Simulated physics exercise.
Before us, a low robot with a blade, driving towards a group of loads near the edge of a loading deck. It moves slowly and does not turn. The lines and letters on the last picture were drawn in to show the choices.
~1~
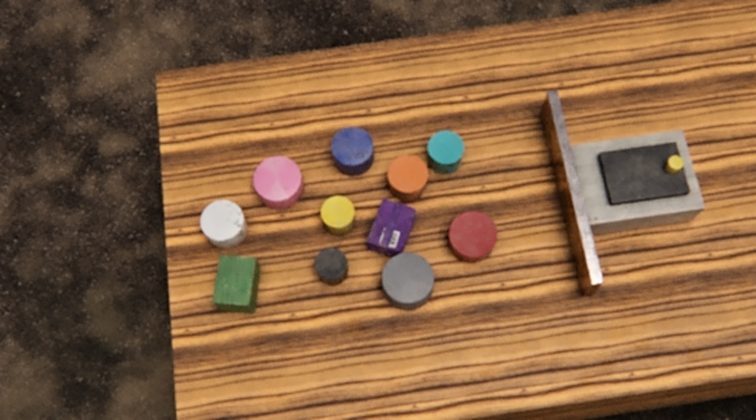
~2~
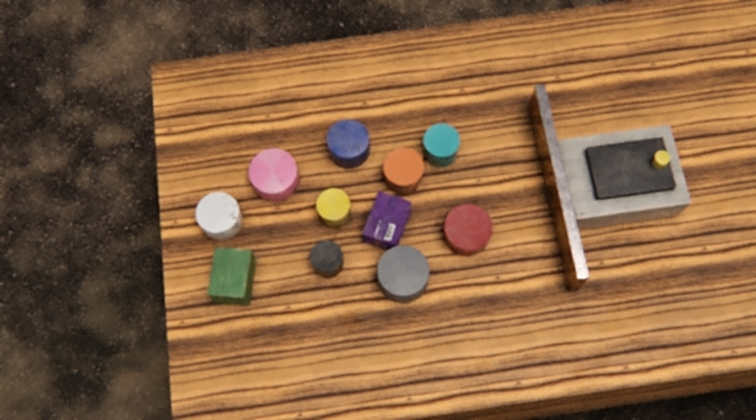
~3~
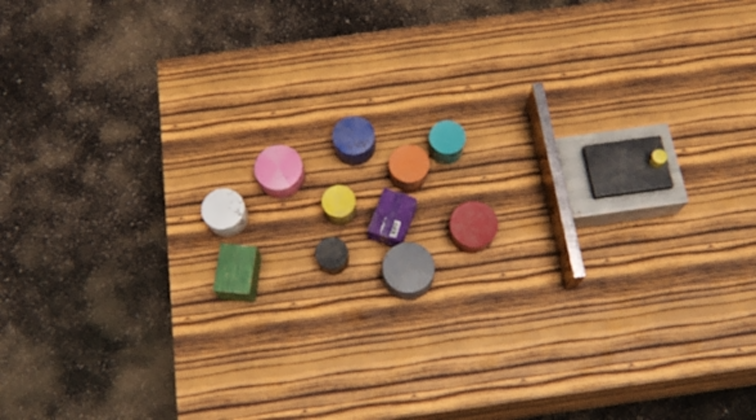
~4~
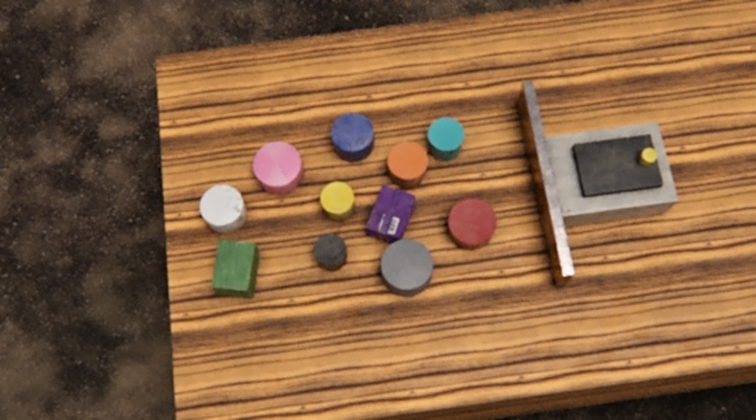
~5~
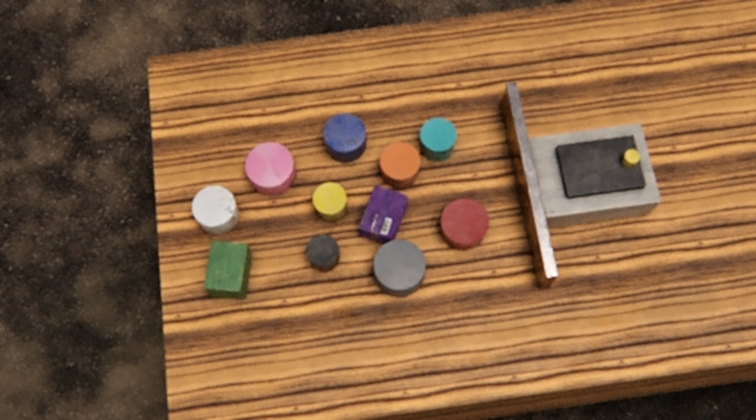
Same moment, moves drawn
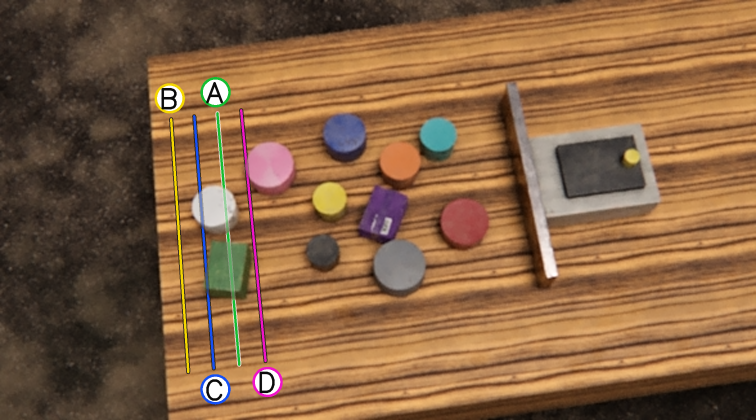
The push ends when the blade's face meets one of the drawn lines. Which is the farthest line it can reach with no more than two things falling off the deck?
Stop at A.
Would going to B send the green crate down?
Yes.
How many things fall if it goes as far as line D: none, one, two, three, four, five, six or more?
In all, none.
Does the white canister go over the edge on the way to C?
Yes.
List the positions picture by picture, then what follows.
In the first picture, purple box (392, 229); green crate (237, 285); black pail (332, 267).
In the second picture, robot (625, 169); turquoise pail (441, 146).
In the third picture, robot (622, 167); yellow pail (339, 206).
In the fourth picture, robot (611, 166); orange pail (408, 165).
In the fifth picture, robot (595, 167); red pail (464, 226); pink canister (271, 169); purple box (384, 216).
On the marked copy, A at (228, 233); B at (179, 239); C at (204, 236); D at (253, 229).
With A. Early on, robot (486, 182); grey canister (393, 274); turquoise pail (386, 135).
Further on, robot (378, 197); green crate (223, 271); pink canister (215, 166).
At the end, robot (290, 208); green crate over the edge; white canister over the edge; two fallen.
As for the rest, B drops nine; C drops six; D is within the limit but short.
